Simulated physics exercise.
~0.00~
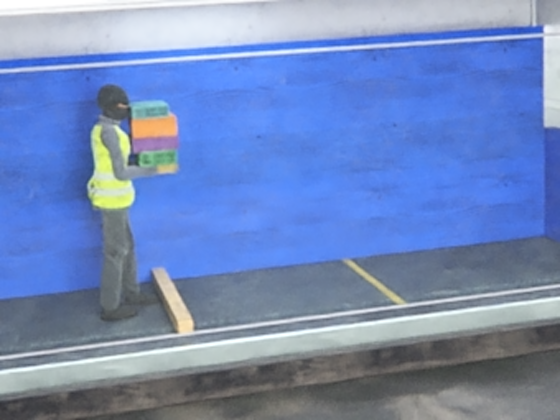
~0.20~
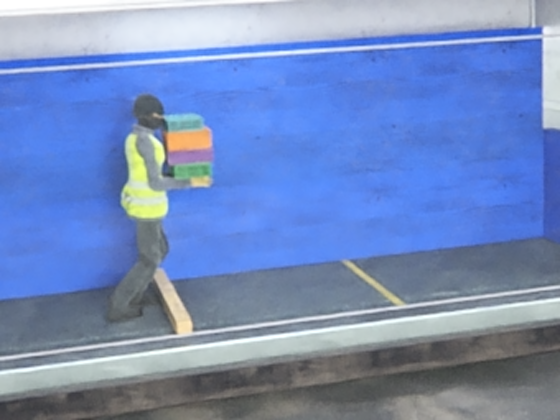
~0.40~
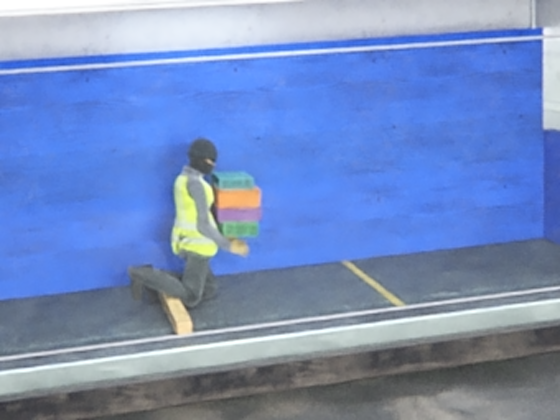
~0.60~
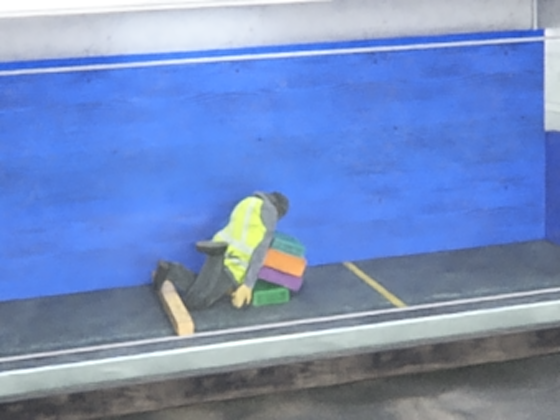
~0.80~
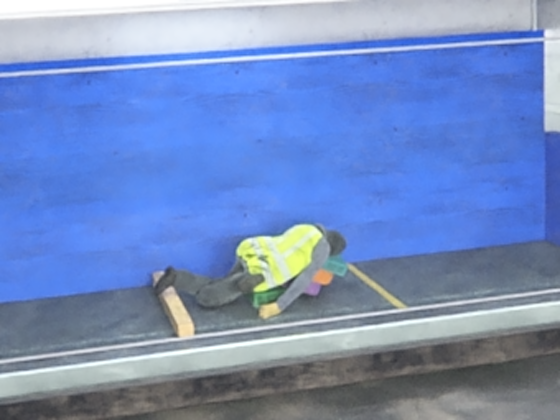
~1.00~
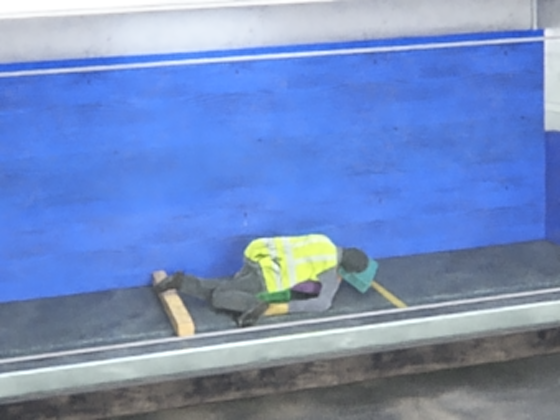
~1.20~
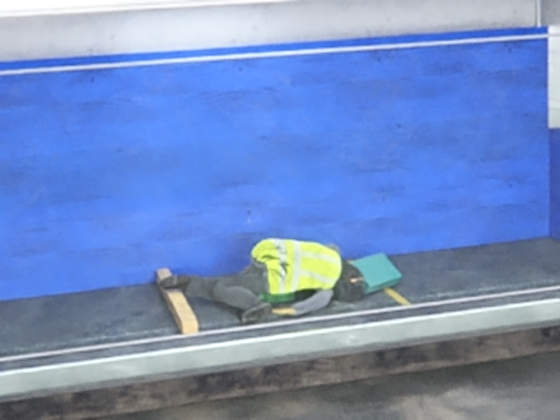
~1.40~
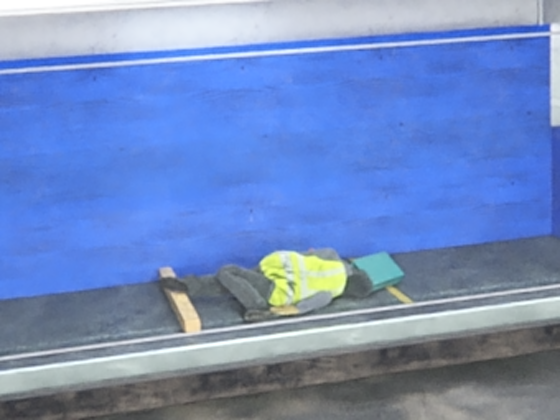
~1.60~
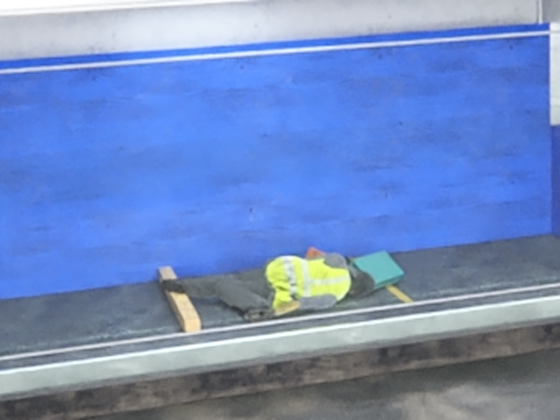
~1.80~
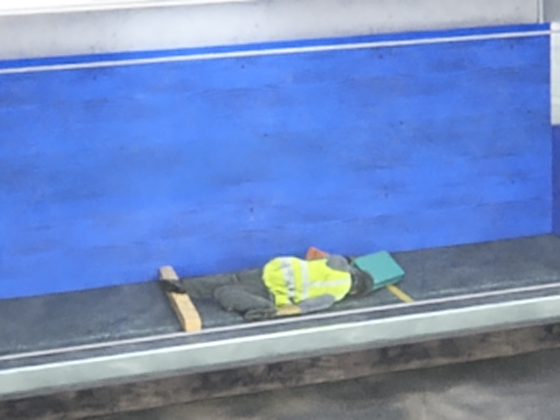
A person carrying stacked boxes trips forward over a rail and ends lying among them.
